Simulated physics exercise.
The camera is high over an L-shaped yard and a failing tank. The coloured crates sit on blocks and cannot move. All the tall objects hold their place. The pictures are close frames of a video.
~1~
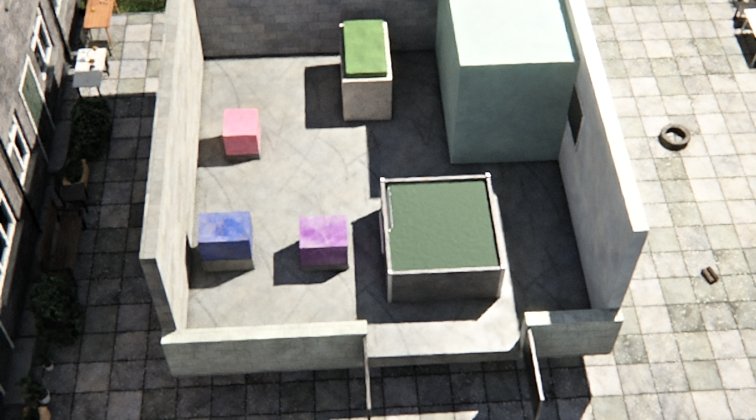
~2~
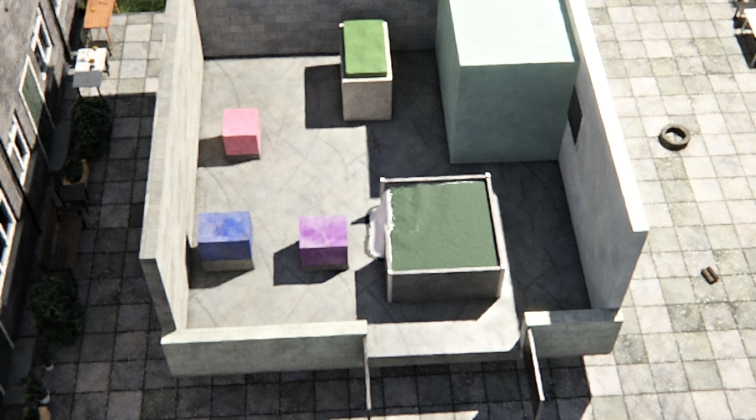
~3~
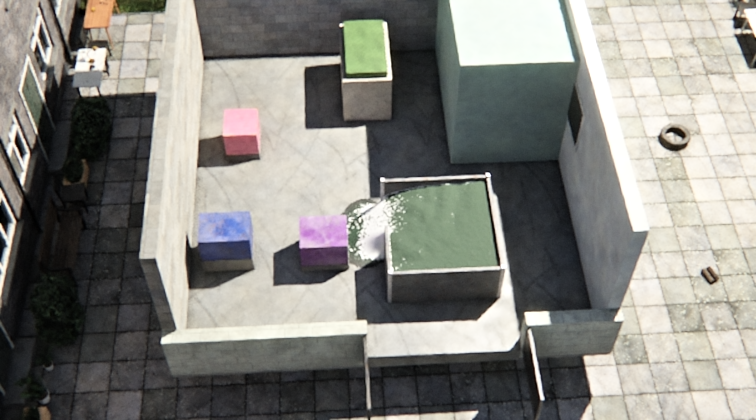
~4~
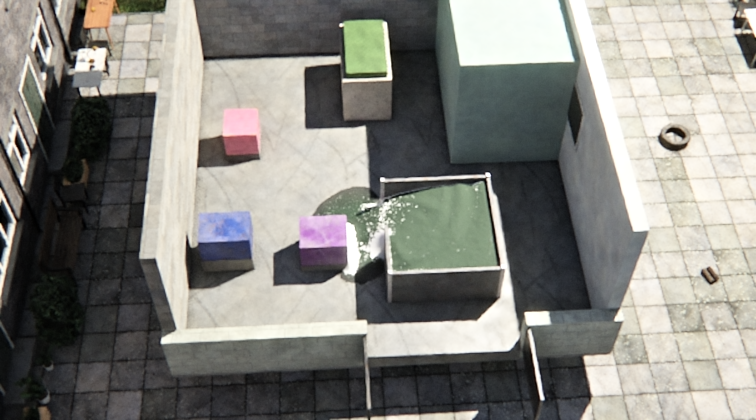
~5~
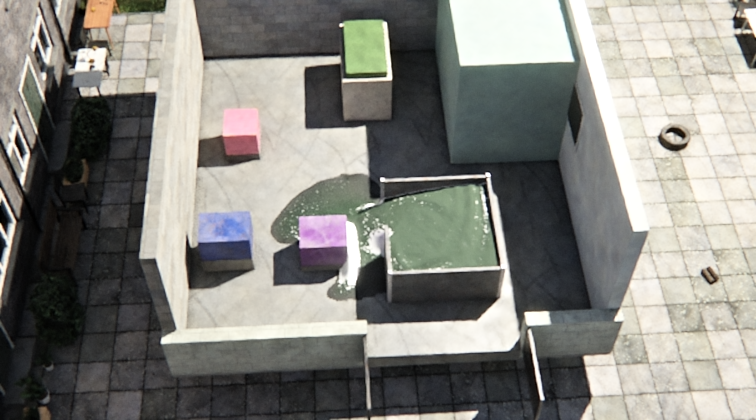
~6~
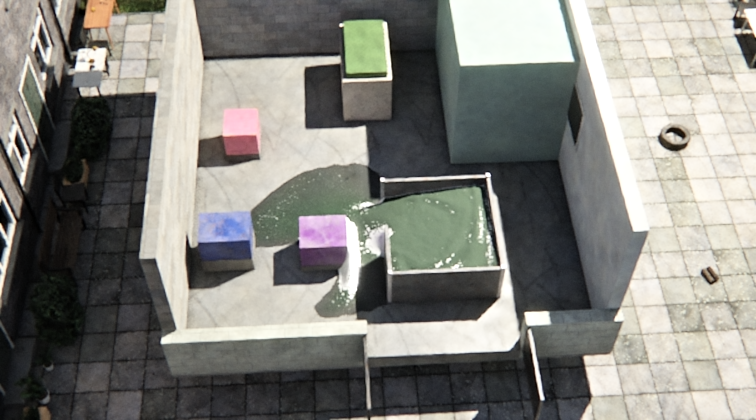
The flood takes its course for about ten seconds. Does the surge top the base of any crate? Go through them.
One by one: The pink crate is wetted; the purple crate is wetted; the blue crate escapes dry.
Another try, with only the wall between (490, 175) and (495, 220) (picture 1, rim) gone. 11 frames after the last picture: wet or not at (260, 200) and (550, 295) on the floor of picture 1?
In turn: Not flooded, covered.
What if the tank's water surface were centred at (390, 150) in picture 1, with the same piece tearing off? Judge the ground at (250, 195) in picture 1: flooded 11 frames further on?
Answer: Covered.
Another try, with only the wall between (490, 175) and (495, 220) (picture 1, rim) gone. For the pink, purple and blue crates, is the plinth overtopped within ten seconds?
The pink one remains dry, the purple one remains dry, the blue one remains dry.
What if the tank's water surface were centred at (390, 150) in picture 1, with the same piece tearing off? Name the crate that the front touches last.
That is the one in purple.
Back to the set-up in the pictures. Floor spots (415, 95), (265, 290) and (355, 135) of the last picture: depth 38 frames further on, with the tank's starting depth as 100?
Roughly 2, 10 and 2 per cent, in turn.
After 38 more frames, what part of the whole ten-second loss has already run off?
I make it 65 per cent.
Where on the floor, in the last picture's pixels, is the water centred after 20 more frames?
Around (335, 214).
A moment on, water covers 30 % of the floor; the pink crate water round its plinth, the purple crate water round its plinth, the blue crate water round its plinth.
Next, water covers 45 % of the floor; the pink crate water round its plinth, the purple crate water round its plinth, the blue crate water round its plinth.
Then, water covers 55 % of the floor; the pink crate water round its plinth, the purple crate water round its plinth, the blue crate water round its plinth.
Later, water covers 65 % of the floor; the pink crate water round its plinth, the purple crate water round its plinth, the blue crate water round its plinth.
In the end, water covers 85 % of the floor; the pink crate was topped, the purple crate was topped, the blue crate stayed above the water.
